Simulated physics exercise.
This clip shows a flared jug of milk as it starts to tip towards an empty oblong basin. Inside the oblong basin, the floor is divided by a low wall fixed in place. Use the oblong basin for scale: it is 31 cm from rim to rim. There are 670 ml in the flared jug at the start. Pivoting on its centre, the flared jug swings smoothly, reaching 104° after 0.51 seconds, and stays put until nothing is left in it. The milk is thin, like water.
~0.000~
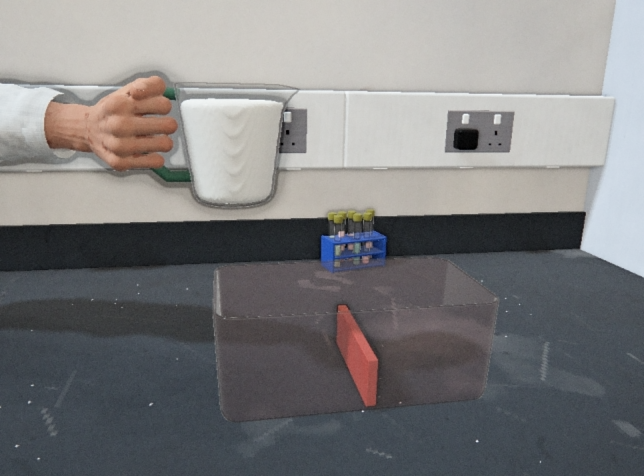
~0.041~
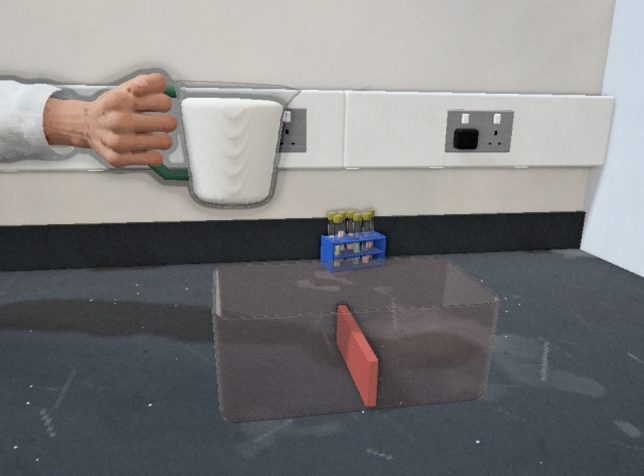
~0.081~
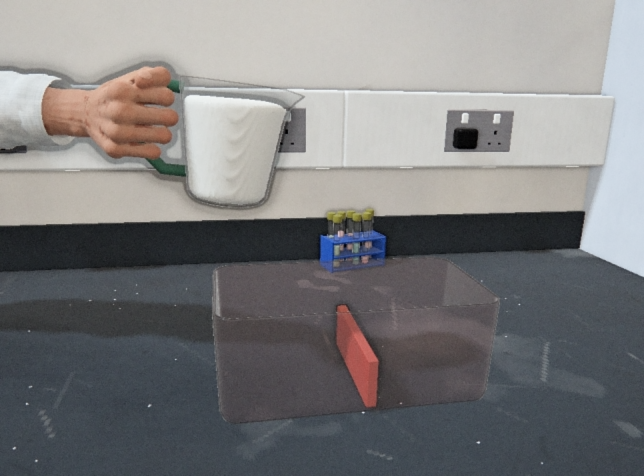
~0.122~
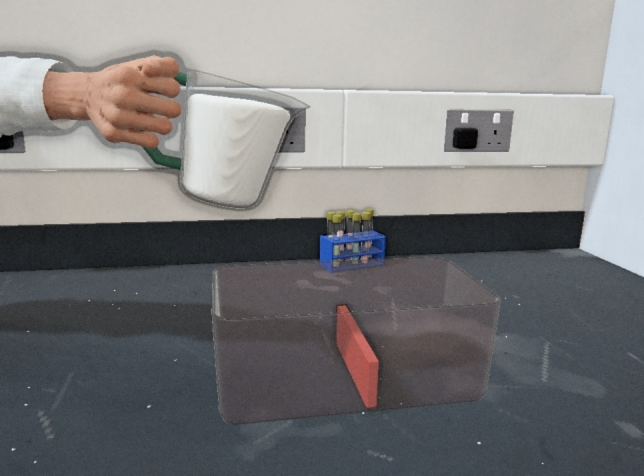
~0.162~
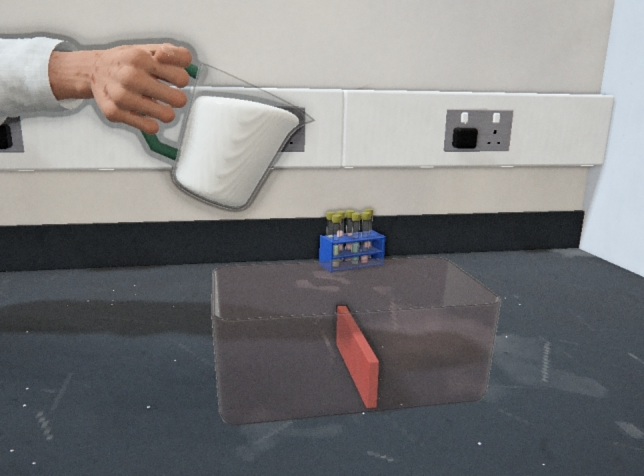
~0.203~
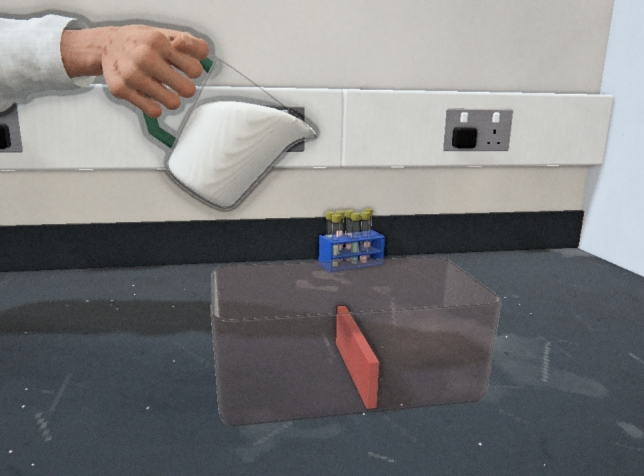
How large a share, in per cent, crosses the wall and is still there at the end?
A share of about 31 per cent.
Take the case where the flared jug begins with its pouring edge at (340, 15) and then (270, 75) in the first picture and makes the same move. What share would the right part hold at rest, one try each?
85 and 5 %.
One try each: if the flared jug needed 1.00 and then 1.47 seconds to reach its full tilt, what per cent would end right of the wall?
About 50 %, then about 60 %.
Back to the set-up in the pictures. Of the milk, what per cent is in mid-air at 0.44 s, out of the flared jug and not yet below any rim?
About 34 per cent.
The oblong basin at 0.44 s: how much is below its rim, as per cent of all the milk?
Near 18 in a hundred.
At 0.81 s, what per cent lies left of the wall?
I'd put it at close to 60 %.
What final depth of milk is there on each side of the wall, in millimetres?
Left part about 18 mm deep, right part about 10 mm deep.
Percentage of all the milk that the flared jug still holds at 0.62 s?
10 in a hundred, give or take.
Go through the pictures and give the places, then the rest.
It leans 0°; its right rim is at (300, 88); the milk meets the walls at (181, 102) and (283, 104); the oblong basin's rim runs from (215, 291) to (470, 279); the wall's top is at (356, 331), in the first frame.
It leans 2°; its right rim is at (301, 90); the milk meets the walls at (182, 100) and (283, 105), in the second frame.
It leans 6°; its right rim is at (305, 95); the milk meets the walls at (184, 97) and (286, 106), in the third frame.
It leans 14°; its right rim is at (310, 105); the milk meets the walls at (189, 96) and (290, 110), in the fourth frame.
It leans 24°; its right rim is at (315, 119); the milk meets the walls at (191, 108) and (298, 115), in the fifth frame.
It leans 36°; its right rim is at (317, 137); the milk meets the walls at (185, 124) and (312, 126), in the sixth frame.
By 0.44 s the tilt is 100° and 47 per cent is still to pour, 4 is left of the wall and 14 right of it.
By 0.62 s the tilt is 104° and 10 per cent is still to pour, 46 is left of the wall and 26 right of it.
By 0.81 s the tilt is 104° and 1 per cent is still to pour, 61 is left of the wall and 31 right of it.
By 1.01 s the tilt is 104° and 0 per cent is still to pour, 65 is left of the wall and 31 right of it.
At rest 65 per cent lies left of the wall, 31 right of it and 4 outside.
